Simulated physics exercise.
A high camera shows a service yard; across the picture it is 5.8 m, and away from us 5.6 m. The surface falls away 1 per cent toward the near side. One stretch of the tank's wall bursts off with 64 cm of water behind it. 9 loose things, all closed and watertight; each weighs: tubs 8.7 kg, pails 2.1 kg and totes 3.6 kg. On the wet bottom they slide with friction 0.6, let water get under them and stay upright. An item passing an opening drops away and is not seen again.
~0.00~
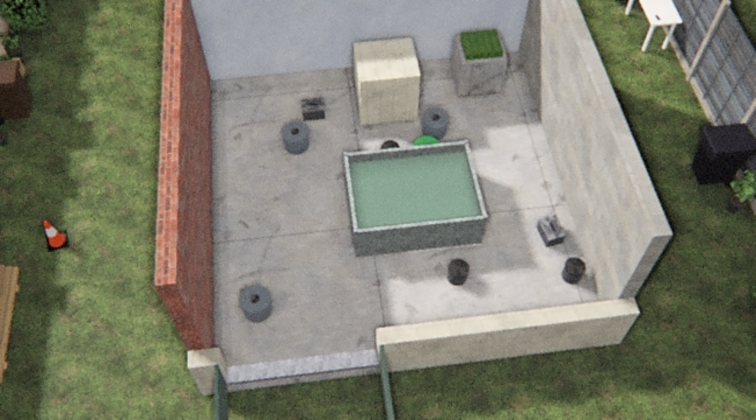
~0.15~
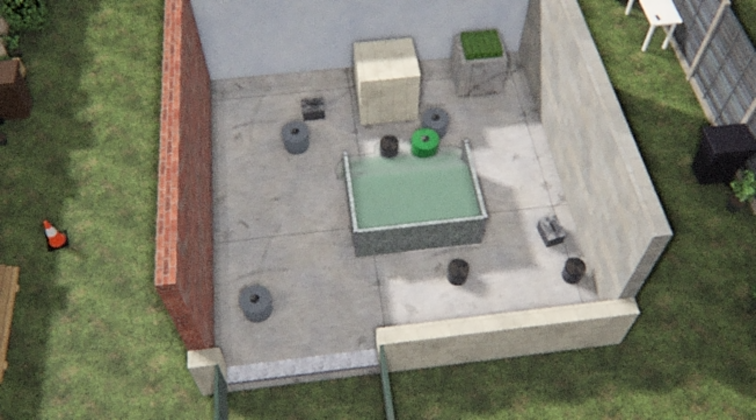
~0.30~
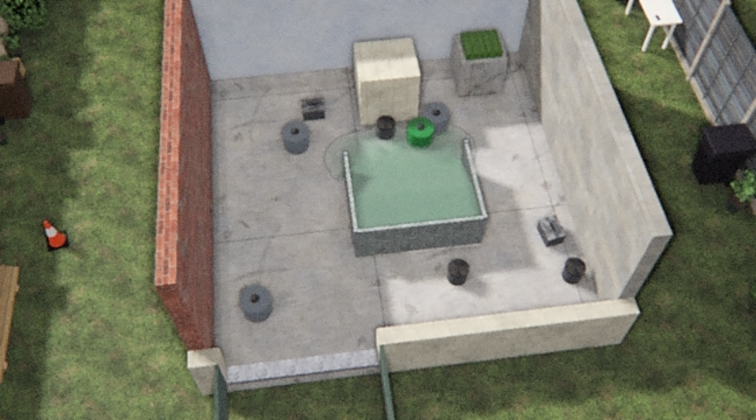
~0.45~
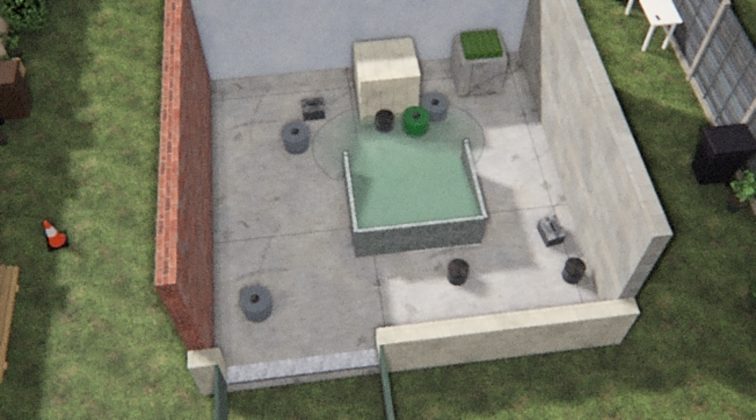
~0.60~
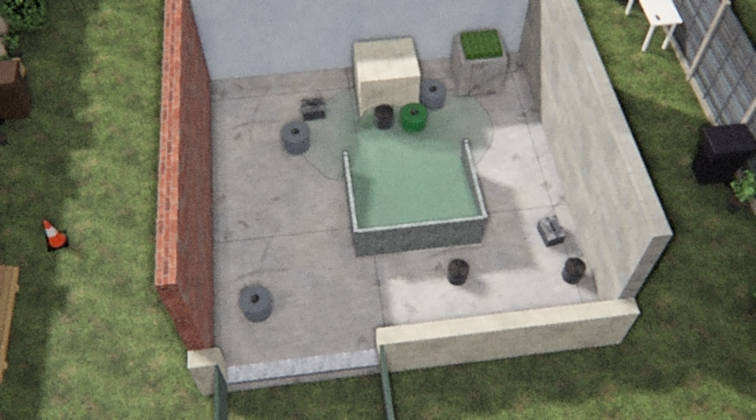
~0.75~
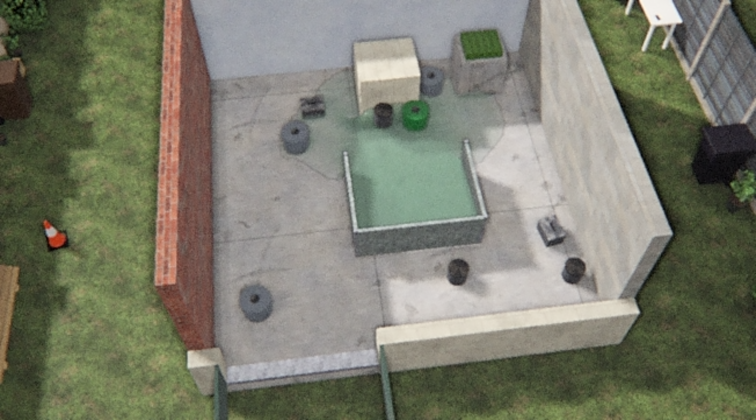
A rectangular tank of pale green water stands in the middle of a walled grey yard, seen from high above by a still camera. Grey and black tubs dot the floor around it, with a green tub behind, a cream block at the back and brick on the left. The tank's far wall gives way, and water spreads backward, shifting the green tub and nearby tubs slightly.
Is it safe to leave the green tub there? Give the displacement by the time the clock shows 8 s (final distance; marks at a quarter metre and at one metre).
It ends well away.
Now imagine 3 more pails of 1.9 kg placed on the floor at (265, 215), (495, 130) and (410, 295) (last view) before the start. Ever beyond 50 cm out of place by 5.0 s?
First outside the limit, then outside the limit, then inside the limit.
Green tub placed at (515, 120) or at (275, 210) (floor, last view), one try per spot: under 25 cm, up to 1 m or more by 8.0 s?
Try one: It is washed away. Try two: It is washed away.
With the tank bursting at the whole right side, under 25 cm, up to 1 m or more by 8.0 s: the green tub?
Outcome for the green tub: It is borne far off.
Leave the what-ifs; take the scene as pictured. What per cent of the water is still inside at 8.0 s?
Around 88 per cent of the water is still in there.
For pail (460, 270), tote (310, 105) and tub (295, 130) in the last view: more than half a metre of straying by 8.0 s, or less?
Results in listed order: Falls short / exceeds / exceeds.
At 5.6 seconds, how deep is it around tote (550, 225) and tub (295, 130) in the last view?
I'd put it at 6 cm and 5 cm respectively.
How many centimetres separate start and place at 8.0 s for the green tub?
About 300 cm.
After 1.6 s the green tub is near (475, 88), 1.5 m from its start, afloat; 0 of 9 are out; 4 afloat.
After 3.6 s the green tub is near (544, 210), 2.2 m from its start, aground; 0 of 9 are out; 4 afloat.
After 5.6 s the green tub is near (541, 277), 2.9 m from its start, afloat; 0 of 9 are out; 6 afloat.
After 8.0 s the green tub is near (535, 299), 3.2 m from its start, afloat; 4 of 9 are out; 4 afloat.
